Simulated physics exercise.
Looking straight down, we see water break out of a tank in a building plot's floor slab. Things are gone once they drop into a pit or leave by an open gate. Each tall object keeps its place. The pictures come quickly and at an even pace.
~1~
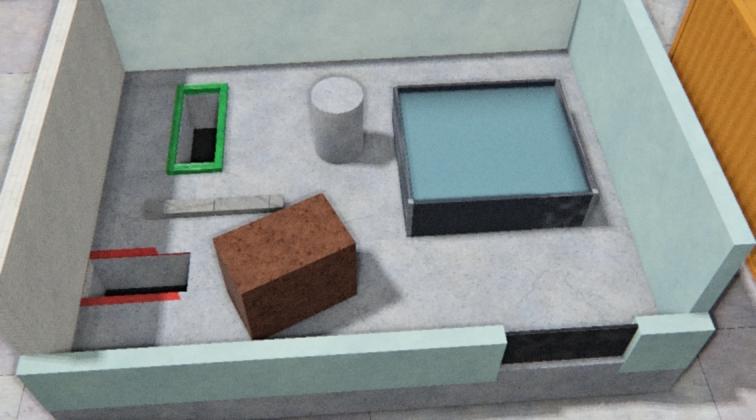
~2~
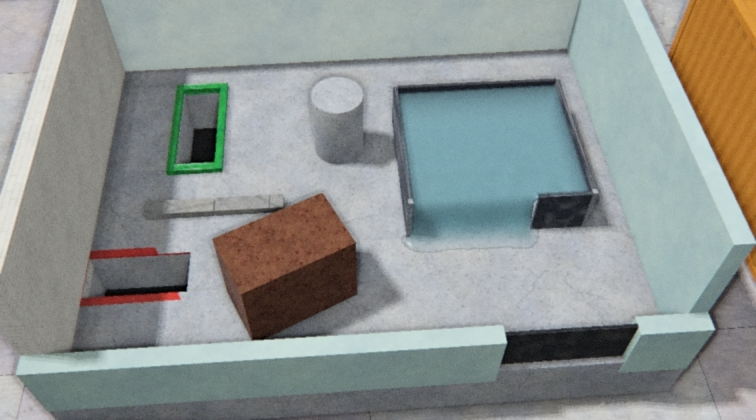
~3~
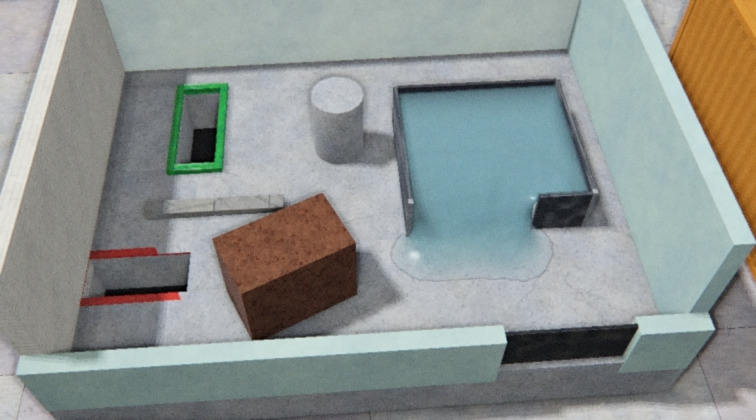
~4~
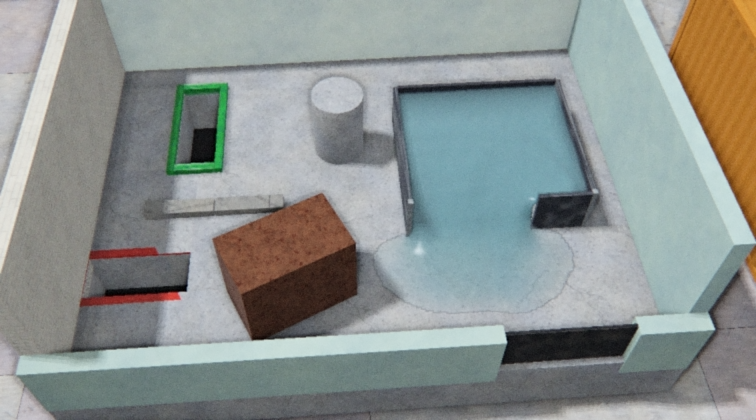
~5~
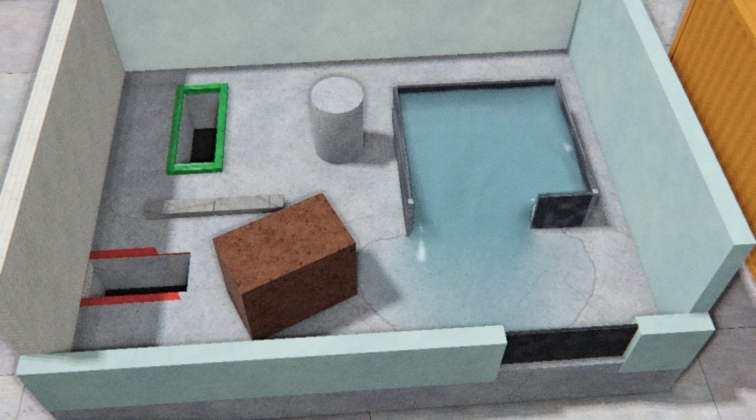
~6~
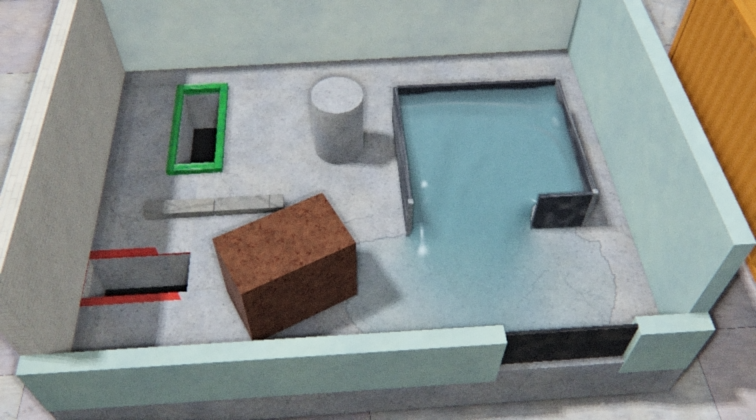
Water poured from a dark-walled tank after part of its front side opened, spreading across the gray floor toward the low front wall and around the brown block's right side, while the block stayed still.
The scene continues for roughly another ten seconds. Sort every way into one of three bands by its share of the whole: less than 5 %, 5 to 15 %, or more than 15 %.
Bands: The gate - less than 5 %; the green pit - less than 5 %; the red pit - more than 15 %.
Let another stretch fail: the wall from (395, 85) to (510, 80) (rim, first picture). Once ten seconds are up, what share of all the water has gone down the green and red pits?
In percent: Green 15, red 12.
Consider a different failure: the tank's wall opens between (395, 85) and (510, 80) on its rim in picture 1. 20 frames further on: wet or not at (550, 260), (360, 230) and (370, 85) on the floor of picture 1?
Well, the first is missed by the spill, the next missed by the spill, the last hit by the spill.
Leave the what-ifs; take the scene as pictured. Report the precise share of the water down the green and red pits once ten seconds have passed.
Estimated: 0 per cent and 24 per cent respectively.
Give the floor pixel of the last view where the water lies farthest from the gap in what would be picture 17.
My guess is roughly (96, 381).
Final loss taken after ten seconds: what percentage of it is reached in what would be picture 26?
Log: Around 15 %, estimated.
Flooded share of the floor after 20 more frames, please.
Estimate: Near 40 %.
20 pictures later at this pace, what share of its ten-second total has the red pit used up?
About 15 per cent.
A moment on, water covers 20 % of the floor; the gate 0 %, the green pit 0 %, the red pit 0 %.
Next, water covers 30 % of the floor; the gate 0 %, the green pit 0 %, the red pit 0 %.
Then, water covers 40 % of the floor; the gate 0 %, the green pit 0 %, the red pit 4 %.
Later, water covers 70 % of the floor; the gate 0 %, the green pit 0 %, the red pit 15 %.
In the end, water covers 90 % of the floor; the gate 0 %, the green pit 1 %, the red pit 23 %.
